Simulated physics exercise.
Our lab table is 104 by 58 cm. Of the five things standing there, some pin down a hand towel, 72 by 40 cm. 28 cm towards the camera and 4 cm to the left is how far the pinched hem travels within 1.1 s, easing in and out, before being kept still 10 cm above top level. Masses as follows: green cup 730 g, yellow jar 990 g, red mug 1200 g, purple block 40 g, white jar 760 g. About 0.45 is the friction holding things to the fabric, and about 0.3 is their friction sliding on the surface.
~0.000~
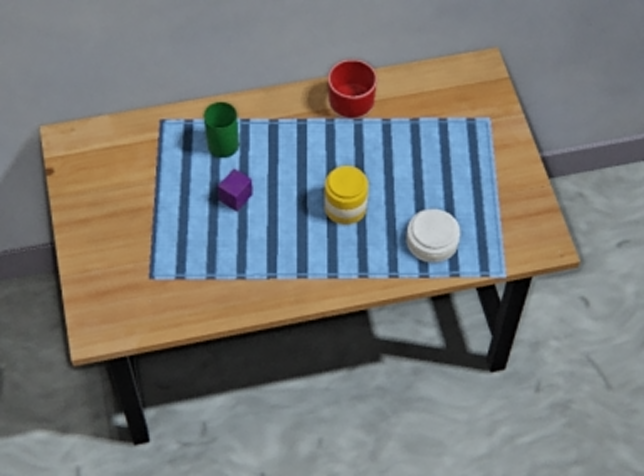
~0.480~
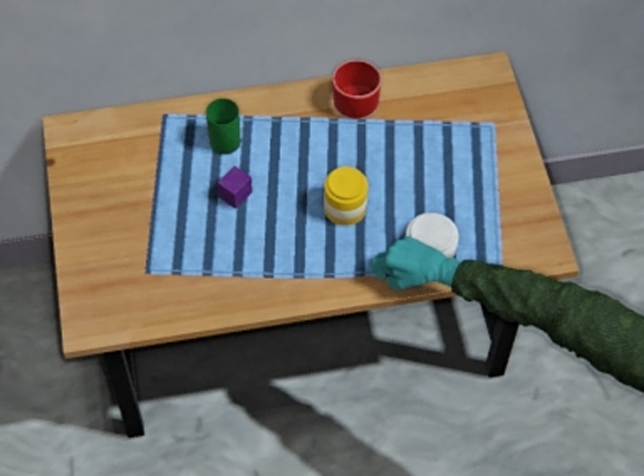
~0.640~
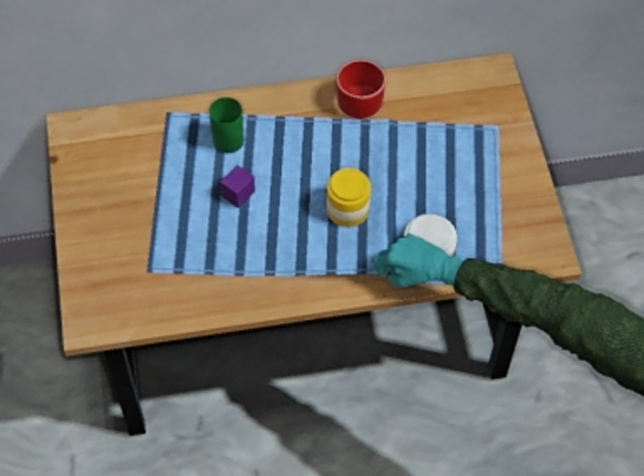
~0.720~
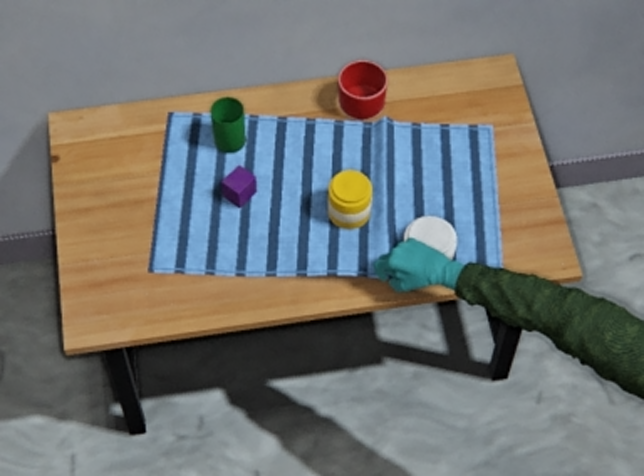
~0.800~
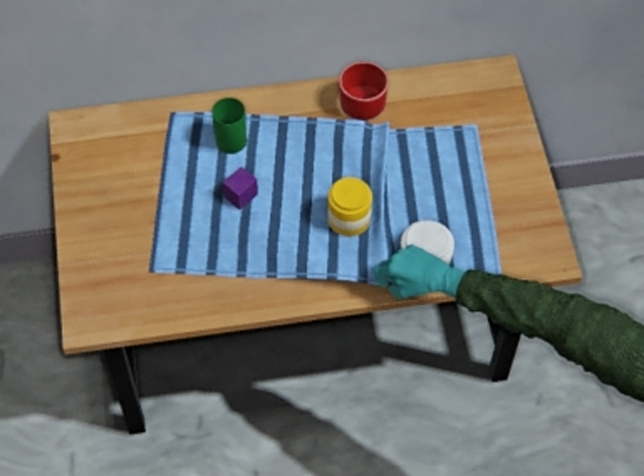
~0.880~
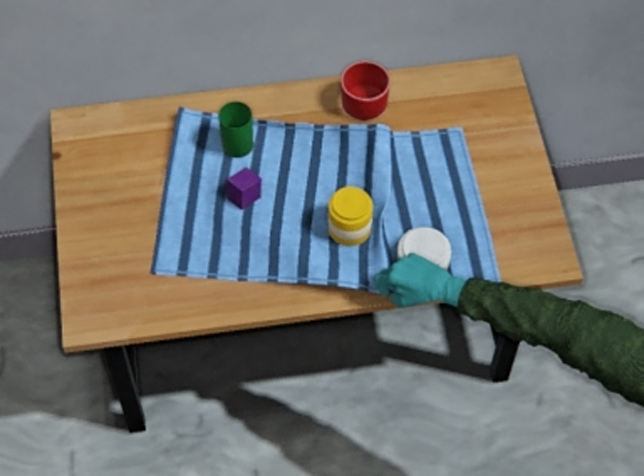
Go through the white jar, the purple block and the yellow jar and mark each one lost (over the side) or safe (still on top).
Marks: White jar lost, purple block lost, yellow jar lost.
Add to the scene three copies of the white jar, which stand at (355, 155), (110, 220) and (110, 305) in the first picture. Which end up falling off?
Off the top, still on top, still on top.
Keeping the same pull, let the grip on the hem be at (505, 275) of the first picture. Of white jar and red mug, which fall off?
Result: White jar leaves the top; red mug keeps its place.
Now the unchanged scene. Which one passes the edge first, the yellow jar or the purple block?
The yellow one goes first.
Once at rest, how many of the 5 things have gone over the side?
That makes 3.
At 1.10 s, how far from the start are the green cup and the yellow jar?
Estimate: Green cup near 10 cm, yellow jar near 15 cm.
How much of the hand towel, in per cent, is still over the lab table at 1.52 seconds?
Near 45 in a hundred.
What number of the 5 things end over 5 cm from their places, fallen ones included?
Counting them up, I get 4.
At 1.1 s, 90 % of the hand towel is still over the top; yellow jar 13 cm off its start, white jar 11 cm off its start, purple block 8 cm off its start.
At 1.3 s, 70 % of the hand towel is still over the top; white jar over the edge, yellow jar 22 cm off its start, purple block on its side, 16 cm off its start.
At 1.5 s, 45 % of the hand towel is still over the top; white jar over the edge, yellow jar 31 cm off its start at (360, 326), purple block on its side, 25 cm off its start at (312, 270).
At 1.7 s, 0 % of the hand towel is still over the top; purple block on its side, 43 cm off its start, yellow jar over the edge, white jar over the edge.
At 3.3 s, 0 % of the hand towel is still over the top; purple block over the edge, yellow jar over the edge, white jar over the edge, green cup 34 cm off its start at (307, 232).
